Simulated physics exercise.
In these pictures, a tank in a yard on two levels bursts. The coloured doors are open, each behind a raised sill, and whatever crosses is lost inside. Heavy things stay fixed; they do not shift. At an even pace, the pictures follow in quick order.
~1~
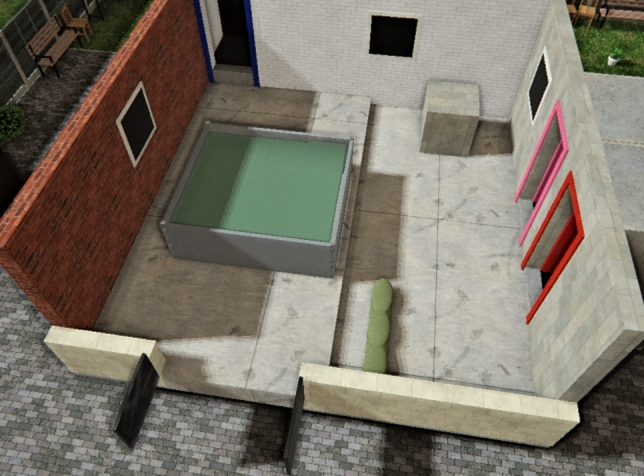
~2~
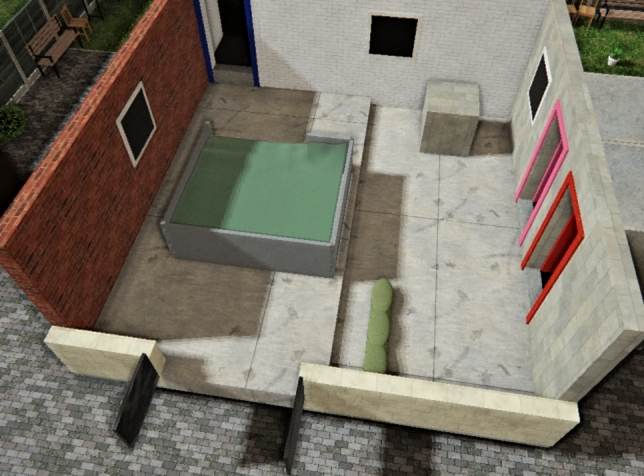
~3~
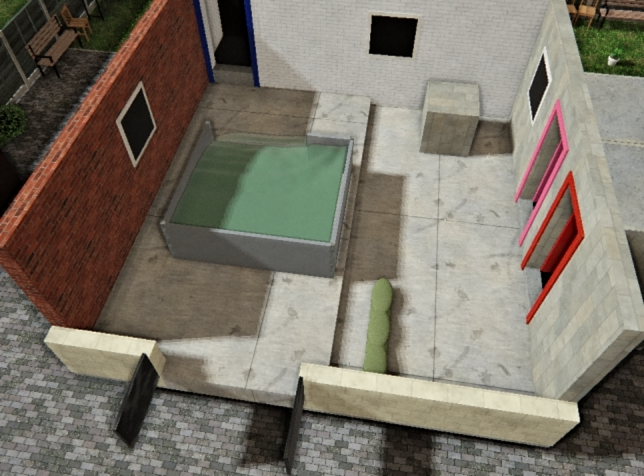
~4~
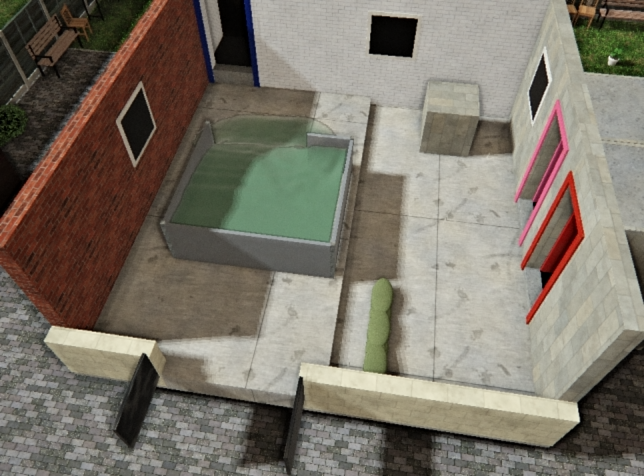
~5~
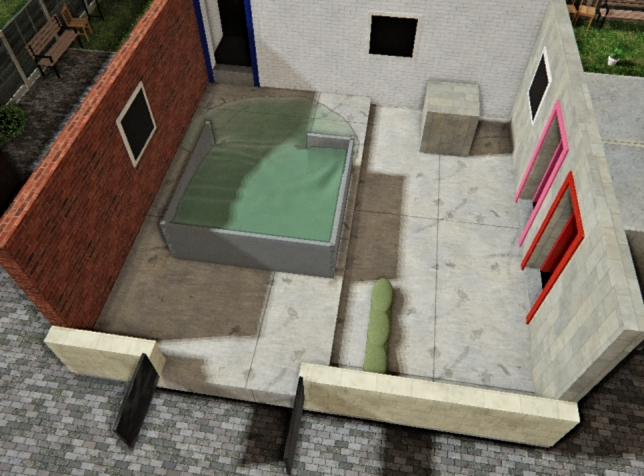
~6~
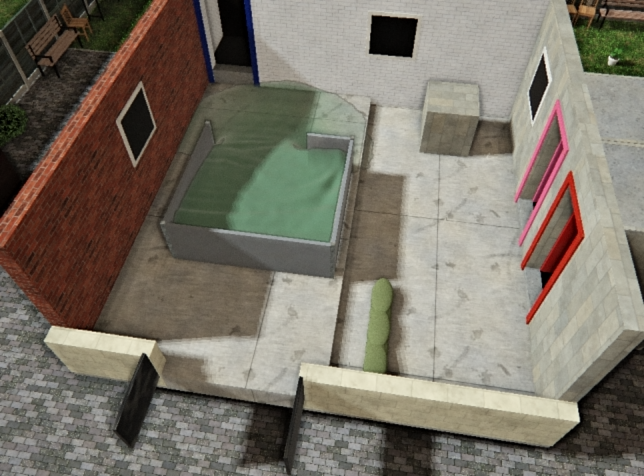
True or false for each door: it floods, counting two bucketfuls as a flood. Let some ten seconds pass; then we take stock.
Pink door - false; blue door - true; red door - true.
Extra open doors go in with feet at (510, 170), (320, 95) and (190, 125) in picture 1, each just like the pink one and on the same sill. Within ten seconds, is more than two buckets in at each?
Result per door, in the listed order - below the line, above the line, above the line.
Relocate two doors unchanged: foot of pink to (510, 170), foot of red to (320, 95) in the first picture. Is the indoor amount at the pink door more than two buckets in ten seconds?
The pink door stays inside the limit, I'd say.
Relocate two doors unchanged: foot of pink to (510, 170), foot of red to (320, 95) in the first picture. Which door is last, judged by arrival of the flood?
I reckon it's the door marked pink.
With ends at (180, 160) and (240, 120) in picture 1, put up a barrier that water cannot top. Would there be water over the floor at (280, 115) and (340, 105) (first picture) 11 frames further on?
Note: Point one drenched, point two drenched.
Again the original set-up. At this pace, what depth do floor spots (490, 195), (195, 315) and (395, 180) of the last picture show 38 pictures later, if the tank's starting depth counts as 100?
In turn 8, 8 and 12 in a hundred.
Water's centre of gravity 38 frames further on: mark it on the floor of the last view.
Roughly (314, 195).
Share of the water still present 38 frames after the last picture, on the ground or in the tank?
Estimate: 96 %.
A moment on, water covers 25 % of the floor; the pink door not reached, the blue door under two buckets in, the red door not reached.
Next, water covers 25 % of the floor; the pink door not reached, the blue door far over two buckets in, the red door not reached.
Then, water covers 55 % of the floor; the pink door wet at the sill, nothing in, the blue door far over two buckets in, the red door not reached.
Later, water covers 95 % of the floor; the pink door wet at the sill, nothing in, the blue door far over two buckets in, the red door wet at the sill, nothing in.
In the end, water covers 95 % of the floor; the pink door wet at the sill, nothing in, the blue door far over two buckets in, the red door over two buckets in.
